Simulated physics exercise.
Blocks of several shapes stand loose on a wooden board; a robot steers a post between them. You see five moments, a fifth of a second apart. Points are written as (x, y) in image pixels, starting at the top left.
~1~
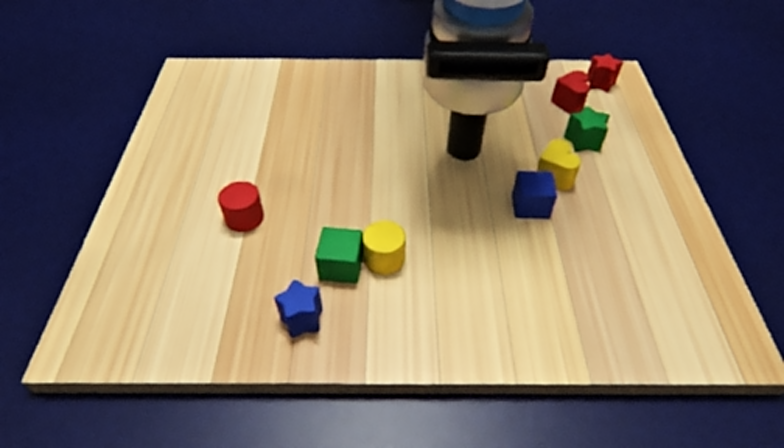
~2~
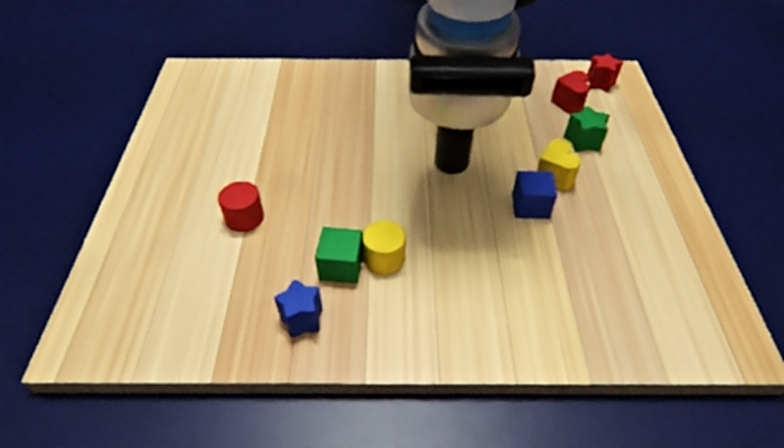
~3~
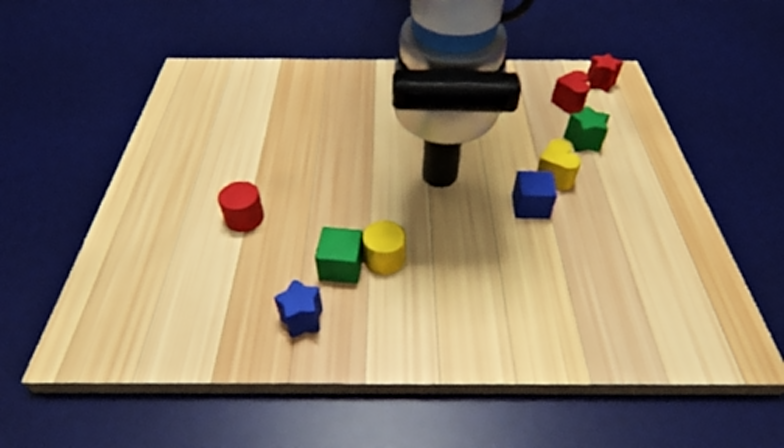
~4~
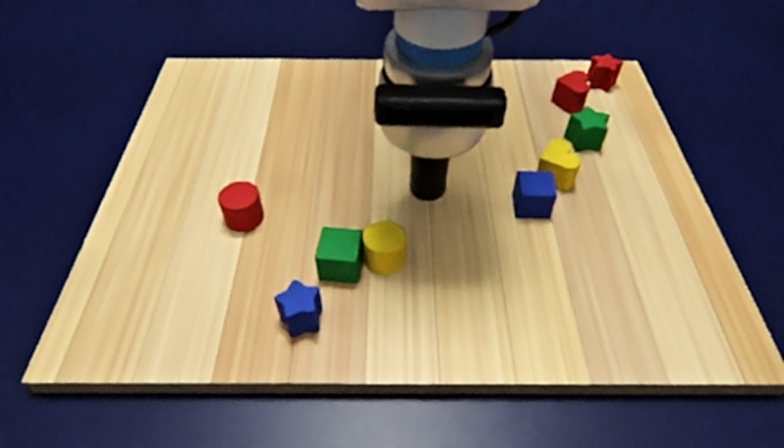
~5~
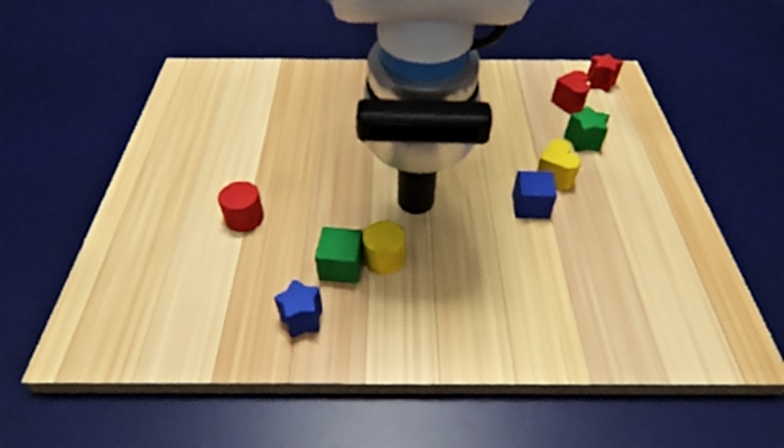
On a wooden board scattered with small red, blue, green and yellow blocks, a robot arm moved its black post steadily down and to the left through the open middle, while every block stayed still.
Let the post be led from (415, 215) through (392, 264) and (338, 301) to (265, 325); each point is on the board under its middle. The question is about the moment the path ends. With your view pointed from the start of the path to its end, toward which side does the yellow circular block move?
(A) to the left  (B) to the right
A (to the left)
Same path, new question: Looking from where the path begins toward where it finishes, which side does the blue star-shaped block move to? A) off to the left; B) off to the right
The answer is B.
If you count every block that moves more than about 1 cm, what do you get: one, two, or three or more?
It will shift three or more blocks.
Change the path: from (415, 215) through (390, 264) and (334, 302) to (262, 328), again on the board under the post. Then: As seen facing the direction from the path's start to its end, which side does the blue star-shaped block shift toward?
It shifts rightward.
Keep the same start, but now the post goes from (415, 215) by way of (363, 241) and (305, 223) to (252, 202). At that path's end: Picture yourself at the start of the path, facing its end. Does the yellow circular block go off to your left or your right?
That block drifts left.
On the path given first. One third of the way, post (392, 251); green square piece (331, 245); yellow circular block (366, 272).
Two thirds of the way, post (334, 288); blue star-shaped block (290, 300), turned 25° clockwise; green square piece (320, 246), turned 45° clockwise; yellow circular block (324, 319).
At the end, post (261, 312); blue star-shaped block (222, 327), turned 30° clockwise; green square piece (319, 246), turned 50° clockwise; yellow circular block (317, 327).
